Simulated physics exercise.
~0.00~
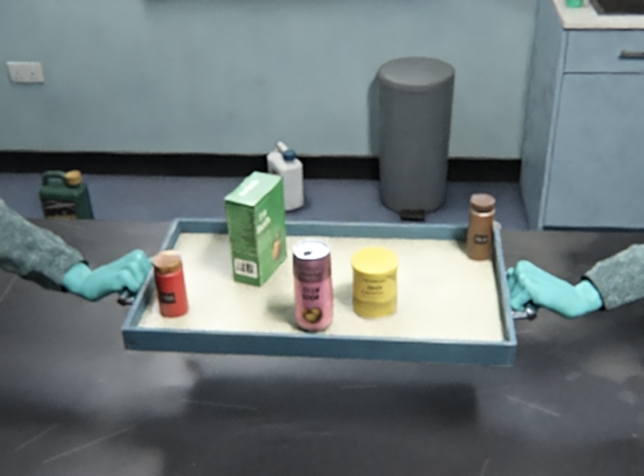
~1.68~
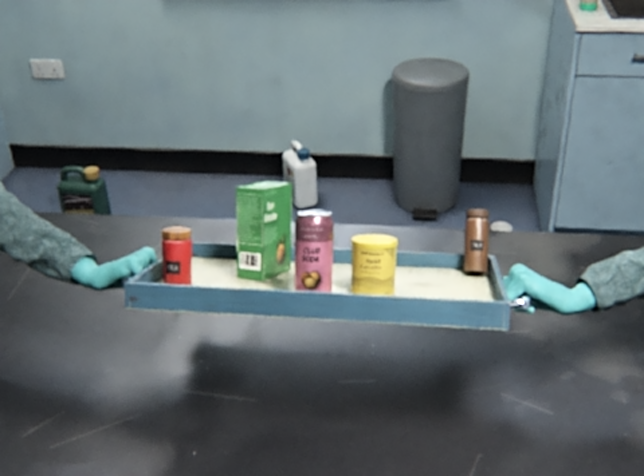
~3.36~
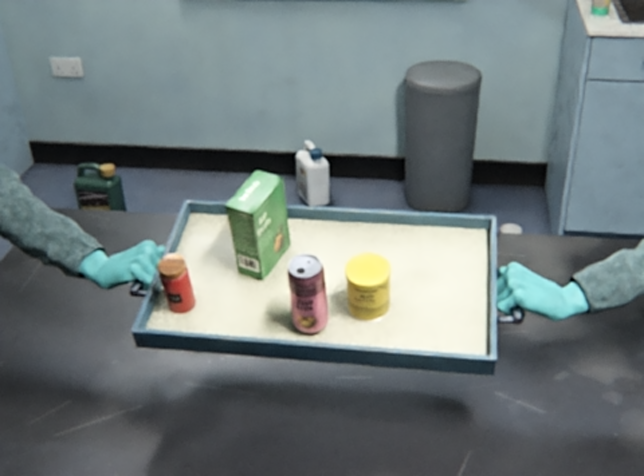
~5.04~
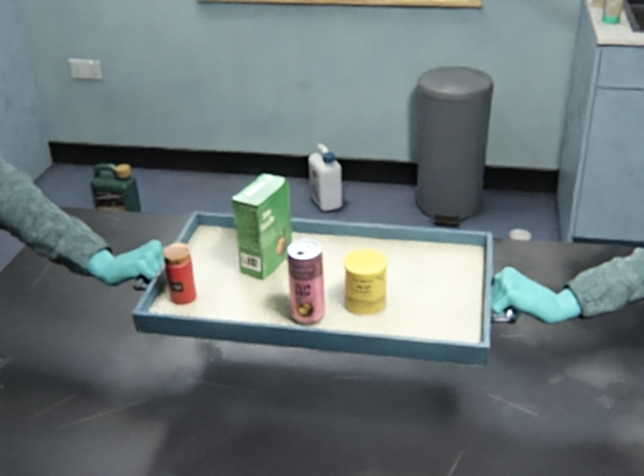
Gloved hands tilting a blue-rimmed tray away, then back, the brown shaker vanishing from it while four other containers stay standing.
